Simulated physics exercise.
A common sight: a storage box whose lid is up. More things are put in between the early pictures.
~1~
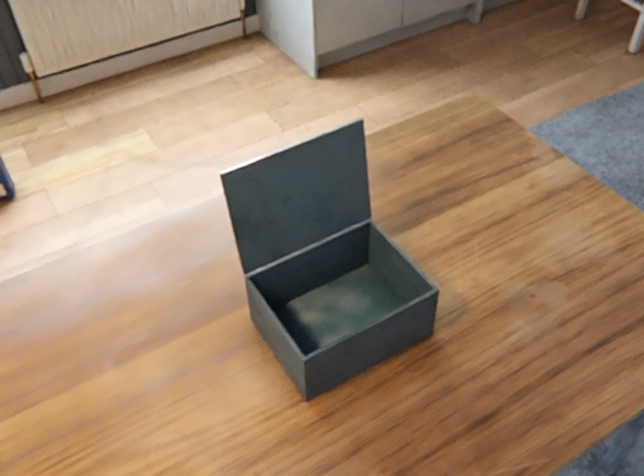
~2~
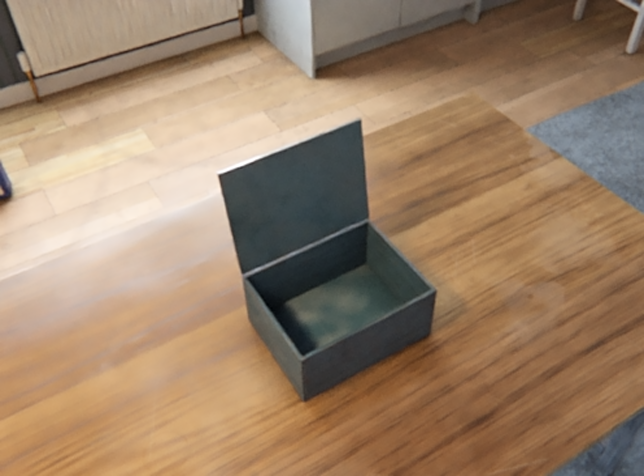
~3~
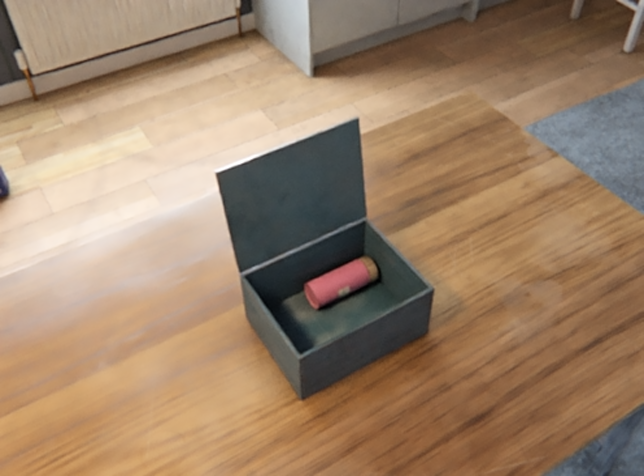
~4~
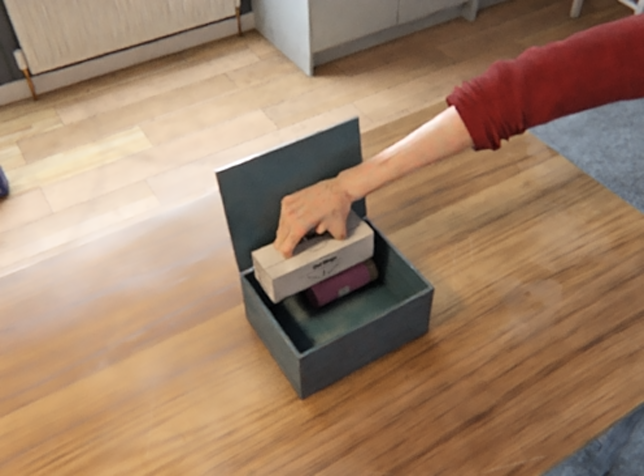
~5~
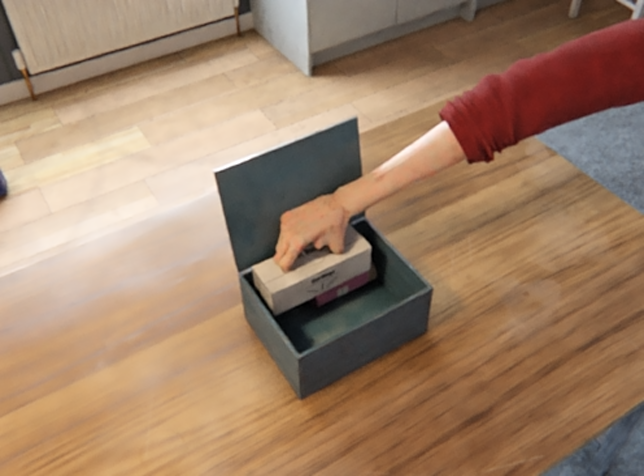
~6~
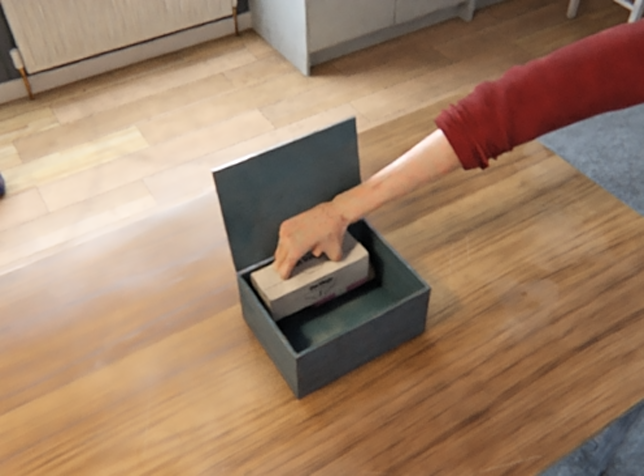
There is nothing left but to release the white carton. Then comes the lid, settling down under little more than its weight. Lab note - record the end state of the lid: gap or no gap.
End state: No gap.
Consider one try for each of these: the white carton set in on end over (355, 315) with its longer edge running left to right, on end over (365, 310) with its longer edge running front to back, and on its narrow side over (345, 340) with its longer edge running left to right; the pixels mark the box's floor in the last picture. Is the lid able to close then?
Try one: Not closed. Try two: Not closed. Try three: Closed.
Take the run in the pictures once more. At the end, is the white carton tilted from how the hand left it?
As it turns out, it changes its angle.
Then, 0.50 s later than the last frame, white carton on its side near (339, 328); pink shaker moved a little.
Then, 1.30 s later than the last frame, lid 80° above the rim; white carton on its side near (346, 337); pink shaker moved about its own width.
Then, 1.70 s later than the last frame, lid 47° above the rim; white carton on its side near (346, 337); pink shaker moved about its own width.
Then, 2.00 s later than the last frame, lid 10° above the rim; white carton on its side near (346, 337); pink shaker moved about its own width.
When it is over, lid shut; lying over in the box, white carton; moved from the start, pink shaker. End places, in pixels of the last picture, white carton near (346, 337).
